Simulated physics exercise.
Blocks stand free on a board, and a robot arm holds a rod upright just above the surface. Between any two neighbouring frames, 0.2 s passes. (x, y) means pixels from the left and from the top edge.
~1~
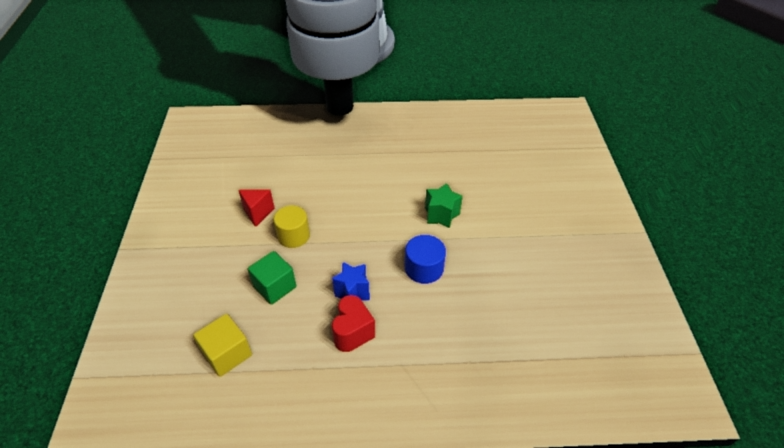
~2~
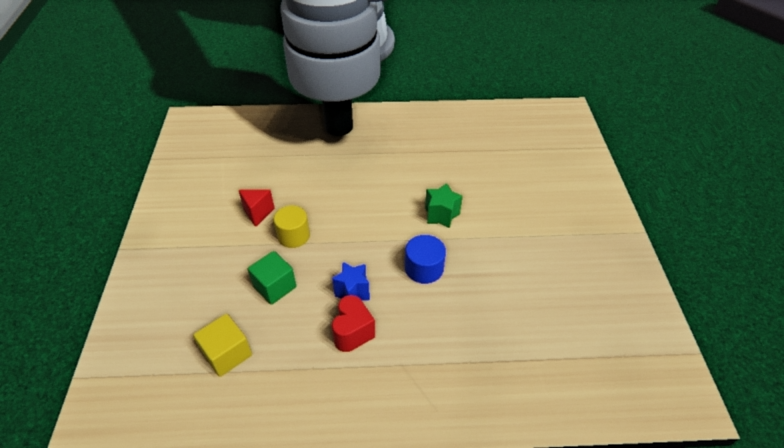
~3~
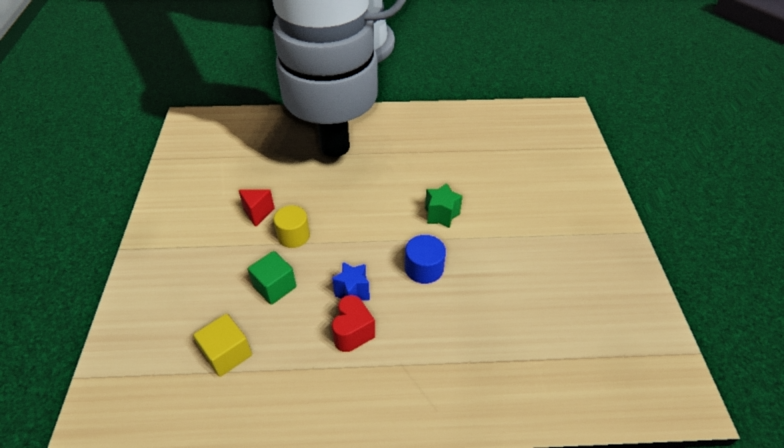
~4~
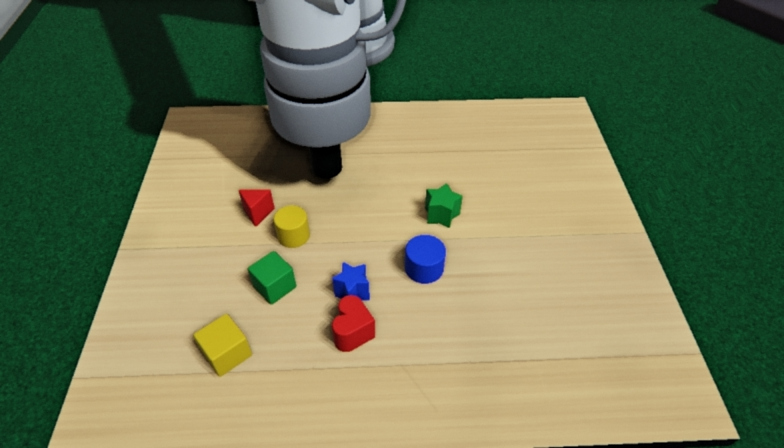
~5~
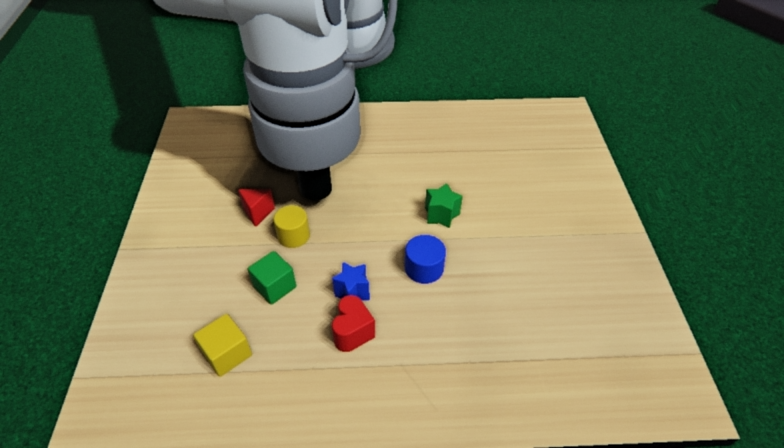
A grey robot arm holds a dark rod upright over the far side of a pale wooden board on a green surface, seen from above at an angle. Red, yellow, green and blue blocks lie scattered across the board, with a green star and blue cylinder on the right. The arm moves the rod nearer and slightly left, towards the yellow cylinder, while the blocks and view stay still.
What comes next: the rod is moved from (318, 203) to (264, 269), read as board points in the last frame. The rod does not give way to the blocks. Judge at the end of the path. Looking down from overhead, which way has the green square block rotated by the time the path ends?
The turn is anti-clockwise.
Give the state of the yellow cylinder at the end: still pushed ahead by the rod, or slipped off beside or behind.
In front, I predict.
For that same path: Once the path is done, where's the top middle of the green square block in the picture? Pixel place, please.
I think it will end close to (257, 296).
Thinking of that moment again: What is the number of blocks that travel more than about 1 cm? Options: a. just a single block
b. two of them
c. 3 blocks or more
Letter b.
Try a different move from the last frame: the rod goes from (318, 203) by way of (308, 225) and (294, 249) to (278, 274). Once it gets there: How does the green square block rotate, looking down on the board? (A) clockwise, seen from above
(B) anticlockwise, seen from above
My answer is option B.
On the path given first. One third of the way, rod at (298, 211); yellow cylinder at (281, 228).
Two thirds of the way, rod at (279, 233); green square block at (264, 283), turned 30° anticlockwise; yellow cylinder at (260, 252).
At the end, rod at (260, 257); red triangular block still; green square block at (257, 296), turned 85° anticlockwise; yellow cylinder at (234, 275).
